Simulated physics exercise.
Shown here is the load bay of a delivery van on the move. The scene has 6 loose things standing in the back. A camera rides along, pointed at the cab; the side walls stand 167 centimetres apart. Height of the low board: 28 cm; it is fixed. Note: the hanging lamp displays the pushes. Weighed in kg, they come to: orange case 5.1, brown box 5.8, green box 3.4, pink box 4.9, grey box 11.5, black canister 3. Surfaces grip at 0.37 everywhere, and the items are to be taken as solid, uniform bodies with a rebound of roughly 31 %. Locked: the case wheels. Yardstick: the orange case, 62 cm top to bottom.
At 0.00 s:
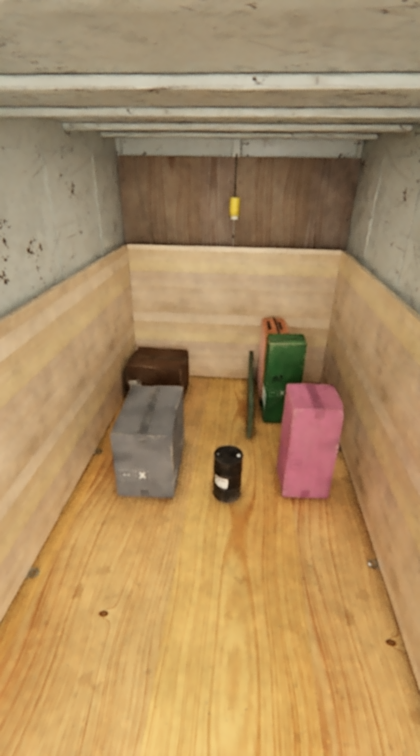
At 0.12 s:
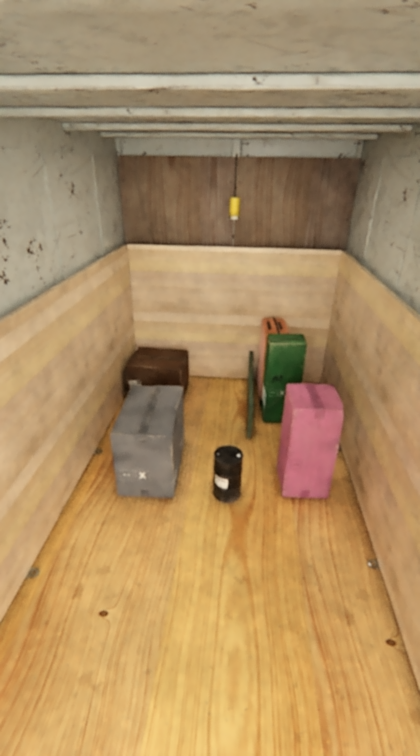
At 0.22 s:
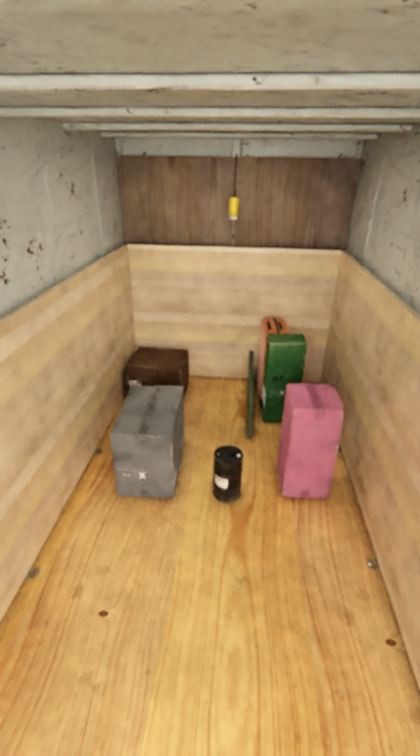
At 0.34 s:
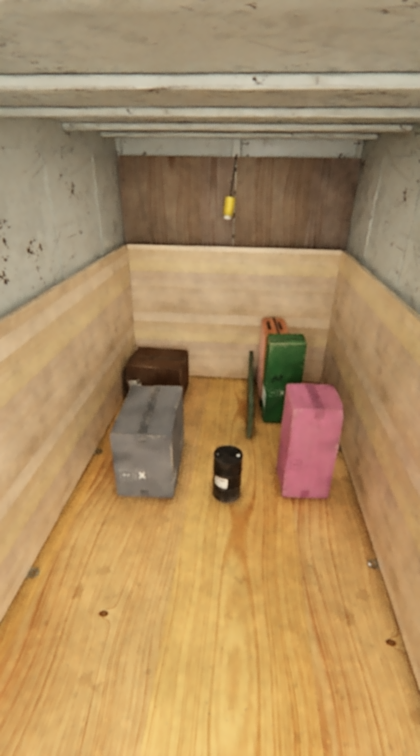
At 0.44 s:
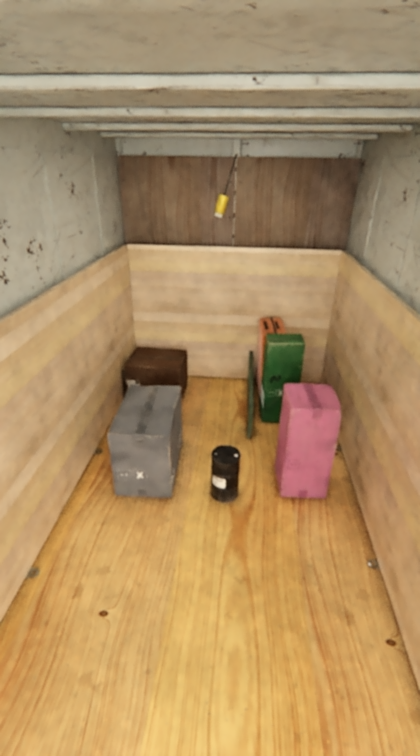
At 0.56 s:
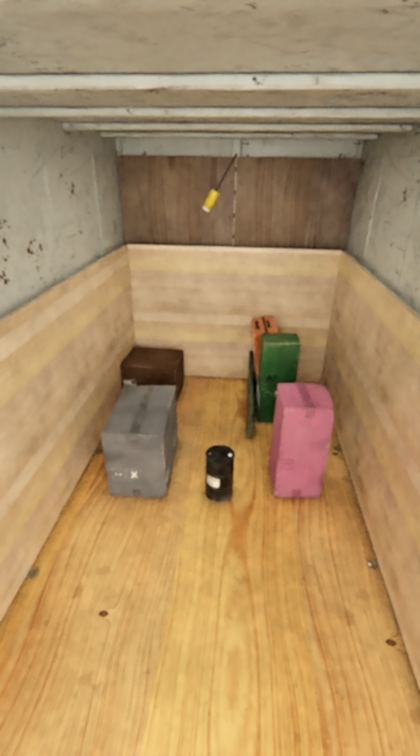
The clip shows a van's load bay holding cases, boxes, a black canister and a low board; after a still start, the hanging yellow lamp swings left, then the canister, boxes and cases slide slightly left across the wooden floor.
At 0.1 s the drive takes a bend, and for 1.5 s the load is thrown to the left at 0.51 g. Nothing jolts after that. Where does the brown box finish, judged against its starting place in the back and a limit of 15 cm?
It finishes inside the limit.
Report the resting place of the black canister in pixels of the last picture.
In the last picture it sits around (143, 471).
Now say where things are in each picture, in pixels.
Steady run; brown box (159, 375), in the first picture.
Push 0.04 g left; pink box (307, 441); grey box (152, 438), in the second picture.
Push 0.24 g left; black canister (228, 474), in the third picture.
Push 0.49 g left; green box (282, 380); pink box (307, 441), in the fourth picture.
Push 0.51 g left; grey box (150, 438), in the fifth picture.
Push 0.51 g left; brown box (154, 374) 4 cm from its spot, in the sixth picture.
By 0.86 s, push 0.51 g left; brown box 5 cm from its spot near (154, 374); orange case tilted 17°; pink box 24 cm from its spot.
By 1.26 s, push 0.51 g left; brown box 5 cm from its spot near (154, 374); pink box tilted 7°; black canister 49 cm from its spot.
When it is over (5.1 s), not toppled but over 15 cm from the start, pink box, grey box and black canister; the other 3 within 15 cm of the start. In the last view, brown box near (154, 374).
